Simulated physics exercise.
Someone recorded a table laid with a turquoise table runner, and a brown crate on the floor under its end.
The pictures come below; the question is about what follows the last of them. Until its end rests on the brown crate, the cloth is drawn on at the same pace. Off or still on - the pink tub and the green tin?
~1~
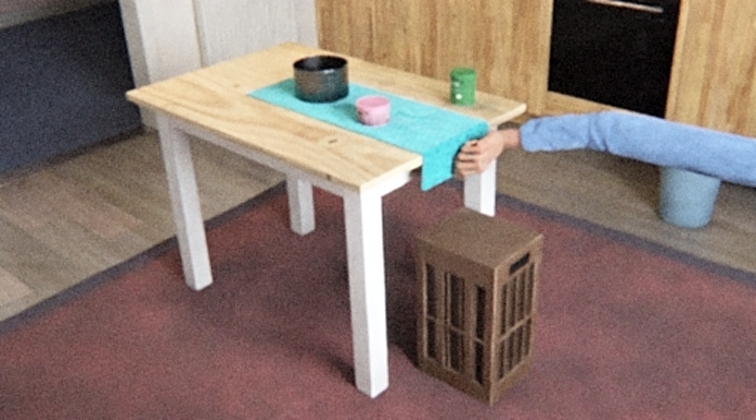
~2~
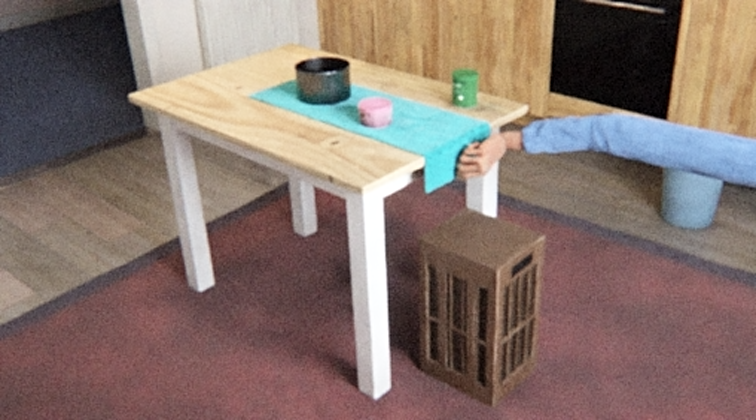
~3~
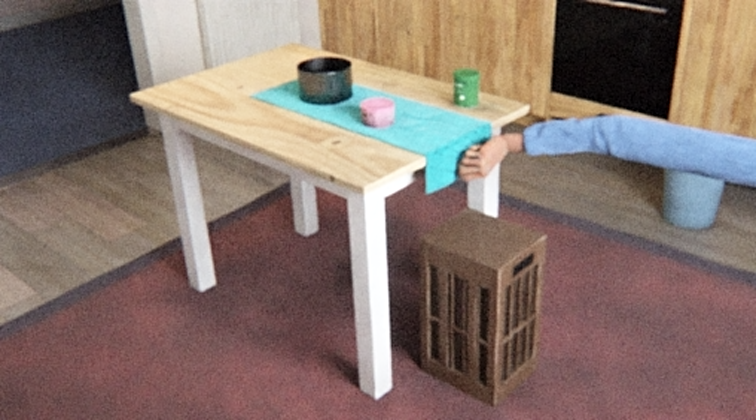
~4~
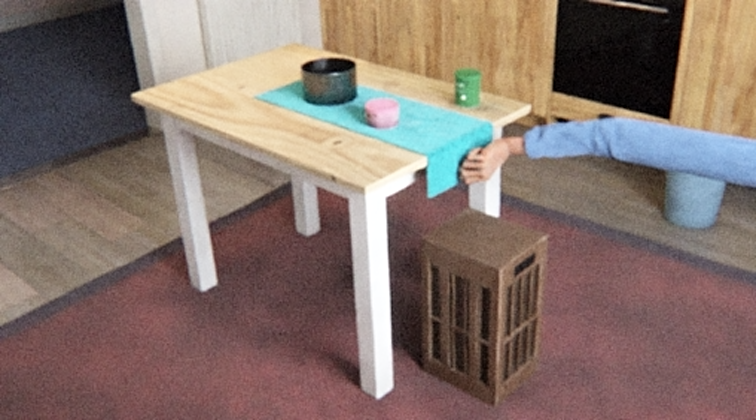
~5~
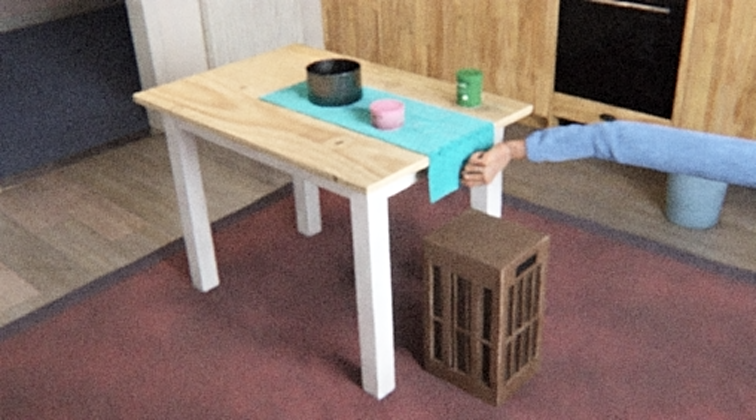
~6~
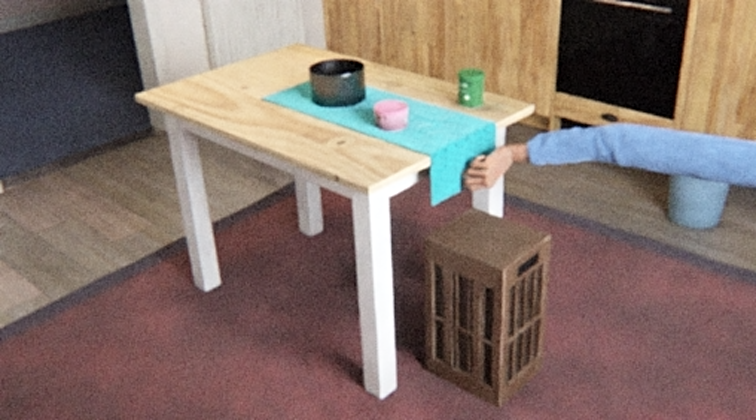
Pink tub: Still on, green tin: Still on.
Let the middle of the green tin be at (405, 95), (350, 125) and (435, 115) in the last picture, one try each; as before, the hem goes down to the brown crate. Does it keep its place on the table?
In the first case it stays on; in the second case it stays on; in the third case it comes down.
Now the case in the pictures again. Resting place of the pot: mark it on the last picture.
About (368, 92).
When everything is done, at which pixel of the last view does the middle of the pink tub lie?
End point, last frame: (426, 126).
Then, 0.30 s past the final frame, hem going down; tub carried along near (406, 120); tin still.
Then, 0.76 s past the final frame, hem on the crate; tub carried along near (426, 126); tin still.
When it is over, hem on the crate; tub carried along near (426, 126); tin still. The pink tub remains up there and the green tin keeps clear of the edge.
